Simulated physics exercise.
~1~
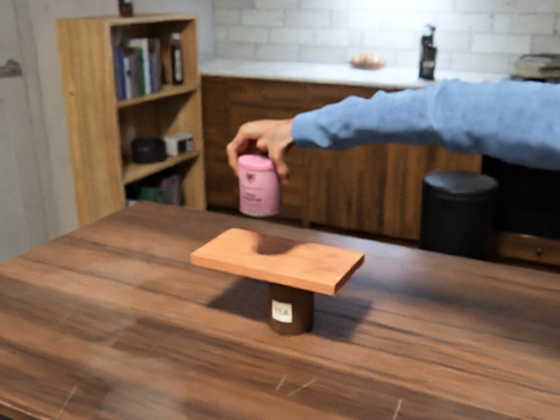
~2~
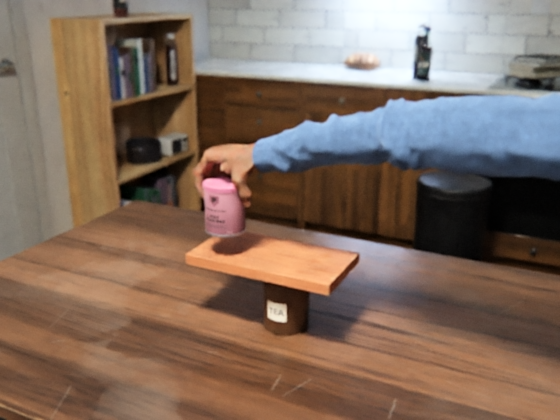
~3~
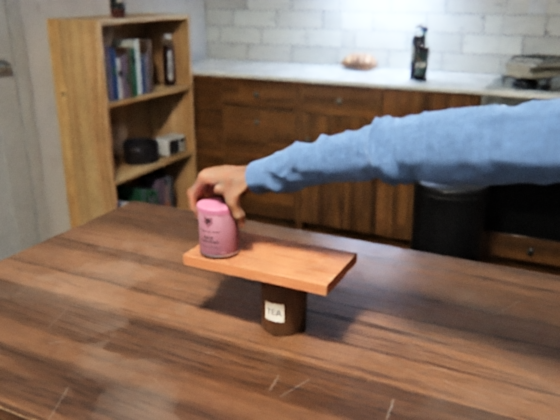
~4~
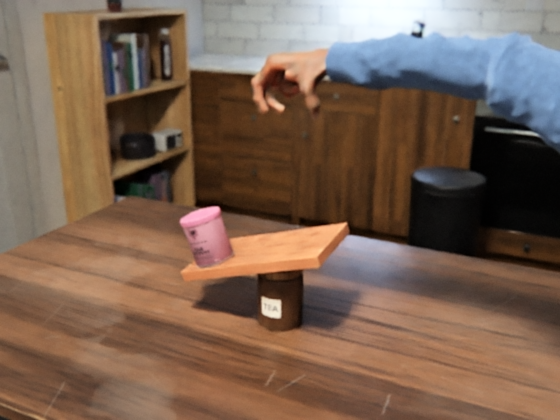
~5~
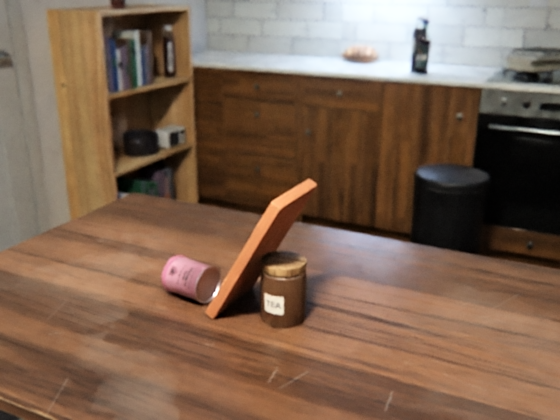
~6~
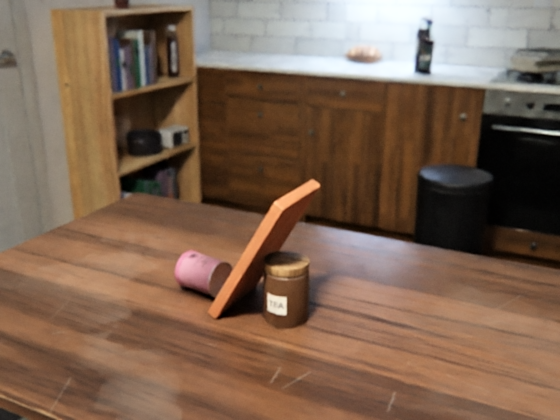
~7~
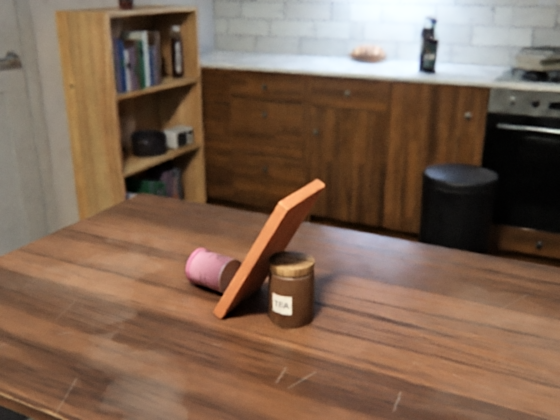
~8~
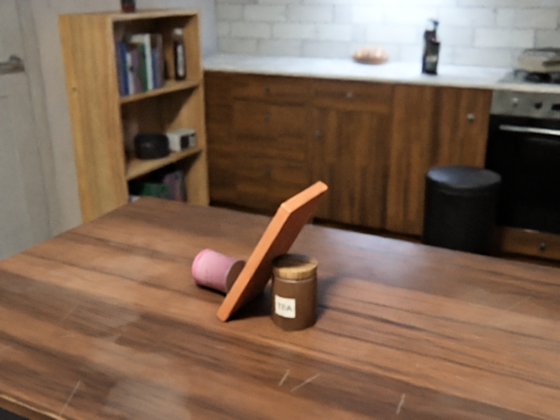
To begin with, a hand in a blue sleeve holds a pink tin above an orange board balanced across a brown jar on a wooden table, with a kitchen and bookshelf behind. The hand moves left, lowers the tin onto the board's left end, then lets go and draws back. At once the board tilts down to the left, with the tin leaning on it. The tin drops to the table and tips onto its side, while the board swings up steeply. Finally, the board rests slanted against the upright jar, with the fallen tin lying behind its lower end.
